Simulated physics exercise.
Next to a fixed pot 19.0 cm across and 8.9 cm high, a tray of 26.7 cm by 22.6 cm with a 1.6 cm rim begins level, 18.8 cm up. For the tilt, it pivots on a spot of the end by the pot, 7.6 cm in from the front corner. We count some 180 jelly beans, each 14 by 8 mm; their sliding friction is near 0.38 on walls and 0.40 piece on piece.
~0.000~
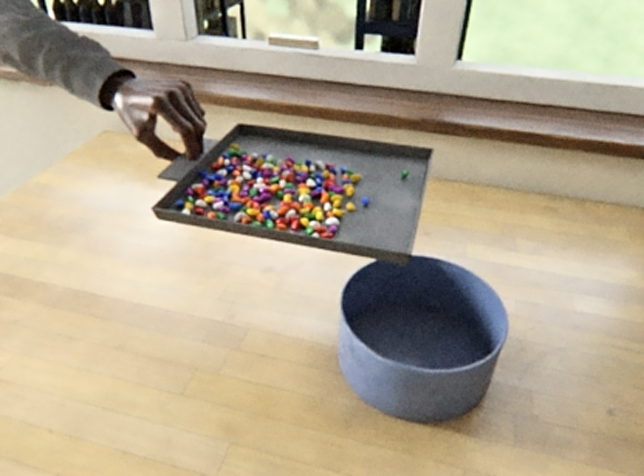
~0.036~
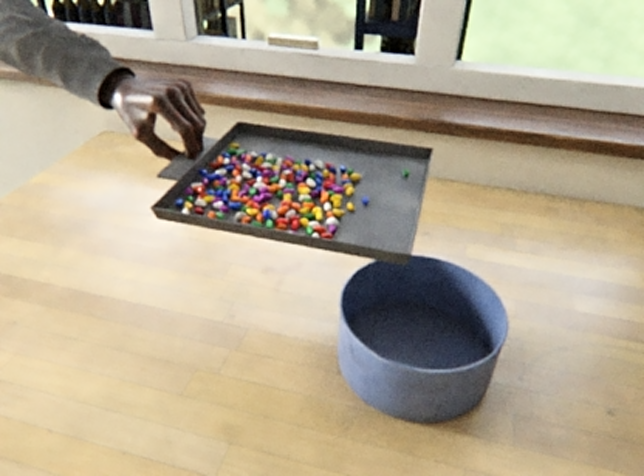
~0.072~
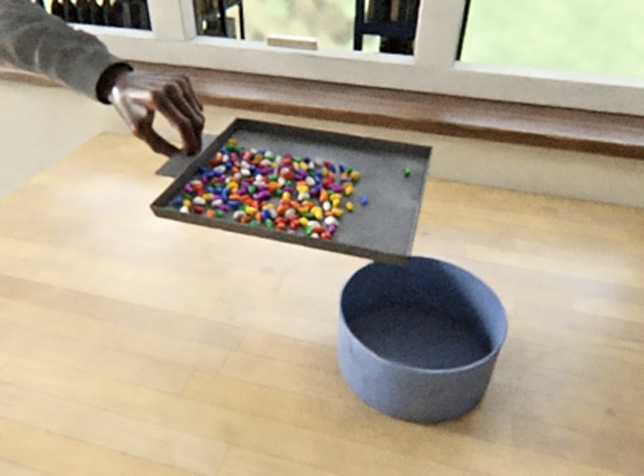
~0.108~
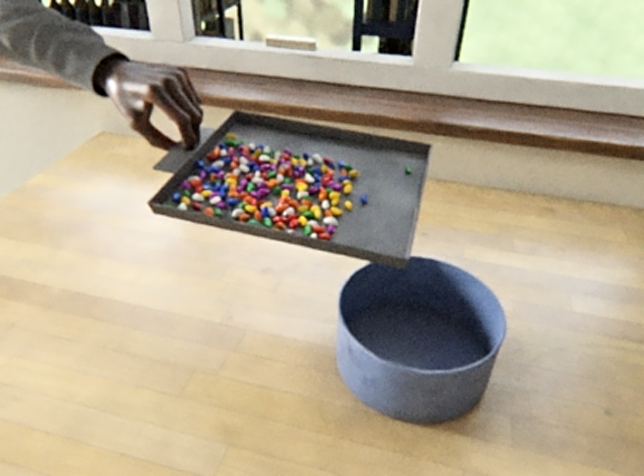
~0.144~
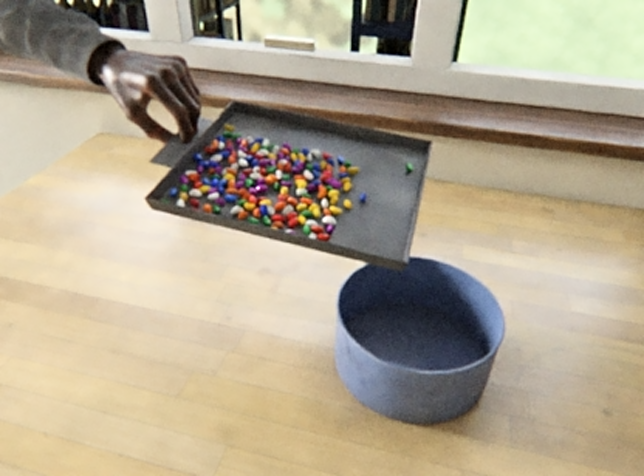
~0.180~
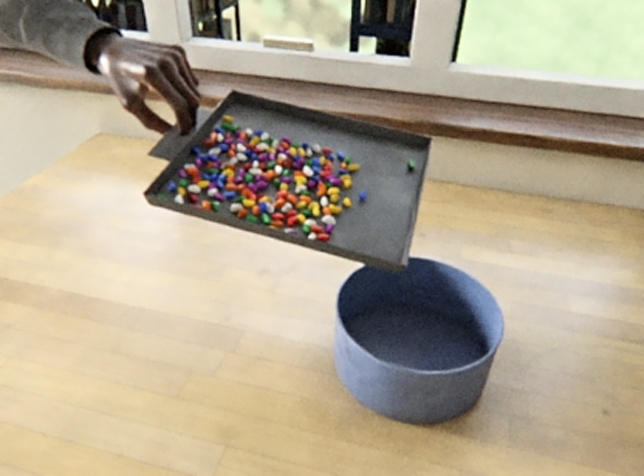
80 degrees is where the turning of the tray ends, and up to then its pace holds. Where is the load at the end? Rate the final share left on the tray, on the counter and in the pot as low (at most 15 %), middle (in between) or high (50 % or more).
Tray - low; counter - low; pot - high.
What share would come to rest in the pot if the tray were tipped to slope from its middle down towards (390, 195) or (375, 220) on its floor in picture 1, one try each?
About 45 and 90 per cent.
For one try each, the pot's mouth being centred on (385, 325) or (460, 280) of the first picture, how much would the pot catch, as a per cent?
Close to 95 in a hundred, then close to 5 in a hundred.
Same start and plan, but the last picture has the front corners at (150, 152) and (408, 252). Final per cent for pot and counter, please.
The pot gets 50 and the counter 45.
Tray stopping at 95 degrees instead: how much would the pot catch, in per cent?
95 %.
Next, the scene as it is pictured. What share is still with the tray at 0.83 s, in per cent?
Close to 80 in a hundred.
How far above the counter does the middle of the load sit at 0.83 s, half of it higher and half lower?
About 18 cm.
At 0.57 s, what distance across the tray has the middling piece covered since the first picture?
It has moved some 6 cm from its start.
Then, at 0.57 s, tilt 44 degrees; the tray holds 100 %, the pot 0 %.
After 0.83 s, tilt 66 degrees; the tray holds 80 %, the pot 5 %.
After 1.20 s, tilt 80 degrees; the tray holds 10 %, the pot 80 %.
By 2.1 s all is still; tray 5 %, counter 5 %, pot 85 %.
